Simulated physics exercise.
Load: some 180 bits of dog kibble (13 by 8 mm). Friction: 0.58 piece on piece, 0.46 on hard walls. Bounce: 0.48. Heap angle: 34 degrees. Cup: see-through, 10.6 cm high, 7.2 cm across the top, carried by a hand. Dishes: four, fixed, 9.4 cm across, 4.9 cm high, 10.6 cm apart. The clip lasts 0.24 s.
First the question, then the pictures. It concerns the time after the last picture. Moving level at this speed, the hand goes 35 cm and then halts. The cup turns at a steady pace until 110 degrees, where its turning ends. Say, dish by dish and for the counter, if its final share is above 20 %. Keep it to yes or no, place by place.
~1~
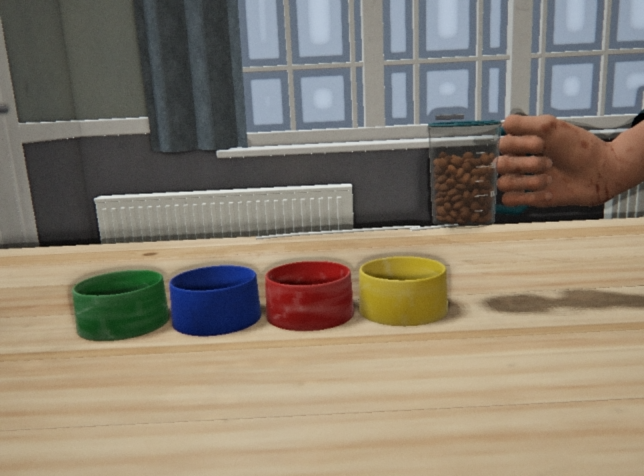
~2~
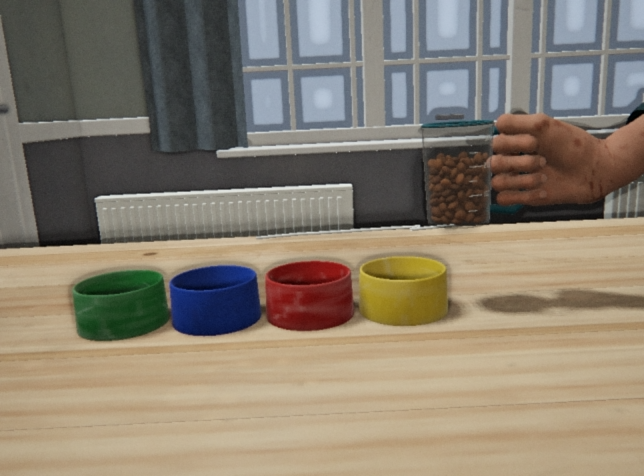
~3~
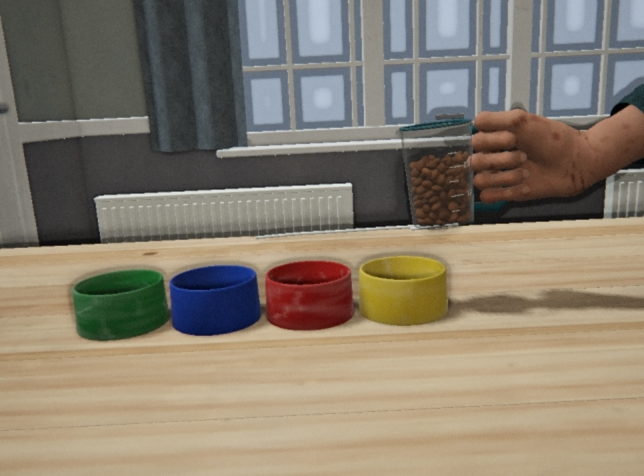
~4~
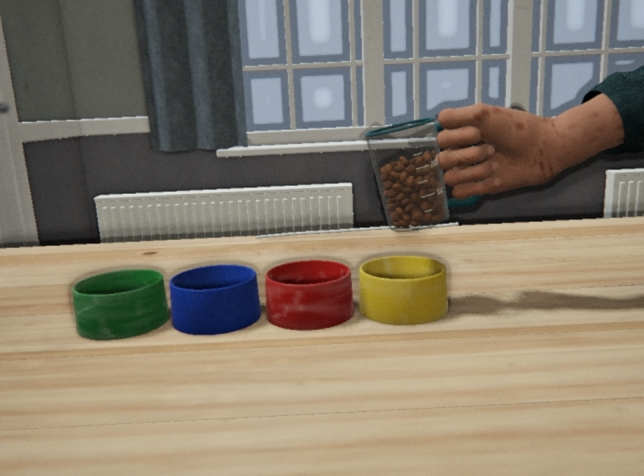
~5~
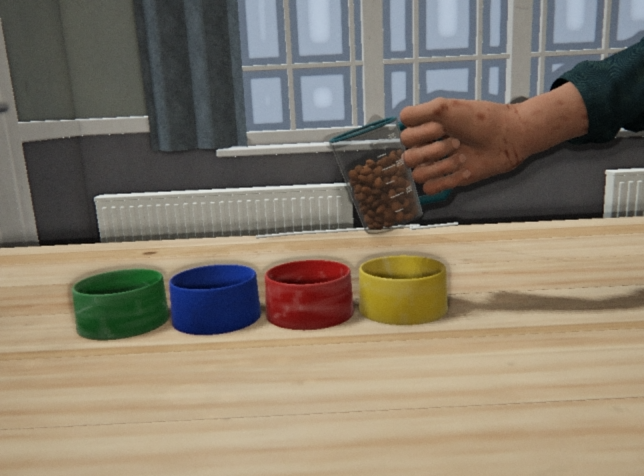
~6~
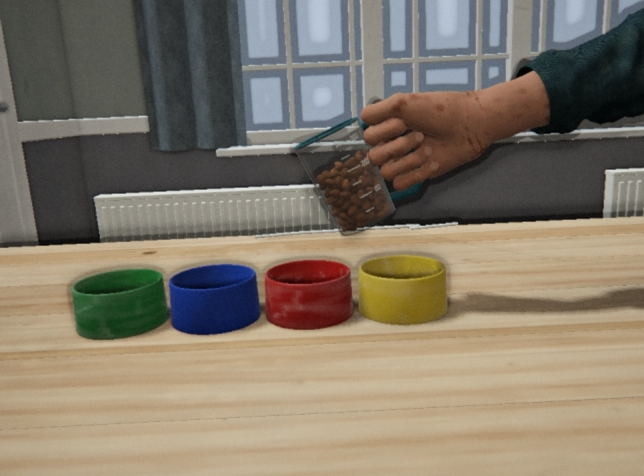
Place by place: Red dish no, blue dish no, green dish yes, yellow dish no, counter no.
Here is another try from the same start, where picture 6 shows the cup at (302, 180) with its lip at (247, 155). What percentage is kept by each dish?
Dish by dish: Red 0 percent, blue 0 percent, green 80 percent, yellow 0 percent.
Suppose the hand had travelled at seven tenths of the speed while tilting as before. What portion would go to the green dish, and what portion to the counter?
Green 70, counter 20.
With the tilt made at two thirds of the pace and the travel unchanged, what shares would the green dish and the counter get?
Then green ends at 90 and the counter at 0.
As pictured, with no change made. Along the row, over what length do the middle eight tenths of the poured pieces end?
7 centimetres.
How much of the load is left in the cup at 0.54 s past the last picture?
Somewhere near 90 per cent of the load.
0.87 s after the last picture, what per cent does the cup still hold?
80 per cent.
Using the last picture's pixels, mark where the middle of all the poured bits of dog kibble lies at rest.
Centre at rest: Approx. (110, 307) px.
Then, 0.32 s after the last picture, tilt 66 degrees; cup holds 100 %.
Then, 0.54 s after the last picture, tilt 95 degrees; cup holds 90 %.
Then, 0.87 s after the last picture, tilt 110 degrees; cup holds 80 %, green 10 %.
In the end, red 0 %, blue 0 %, green 75 %, yellow 0 %, counter 10 %, cup 15 %.
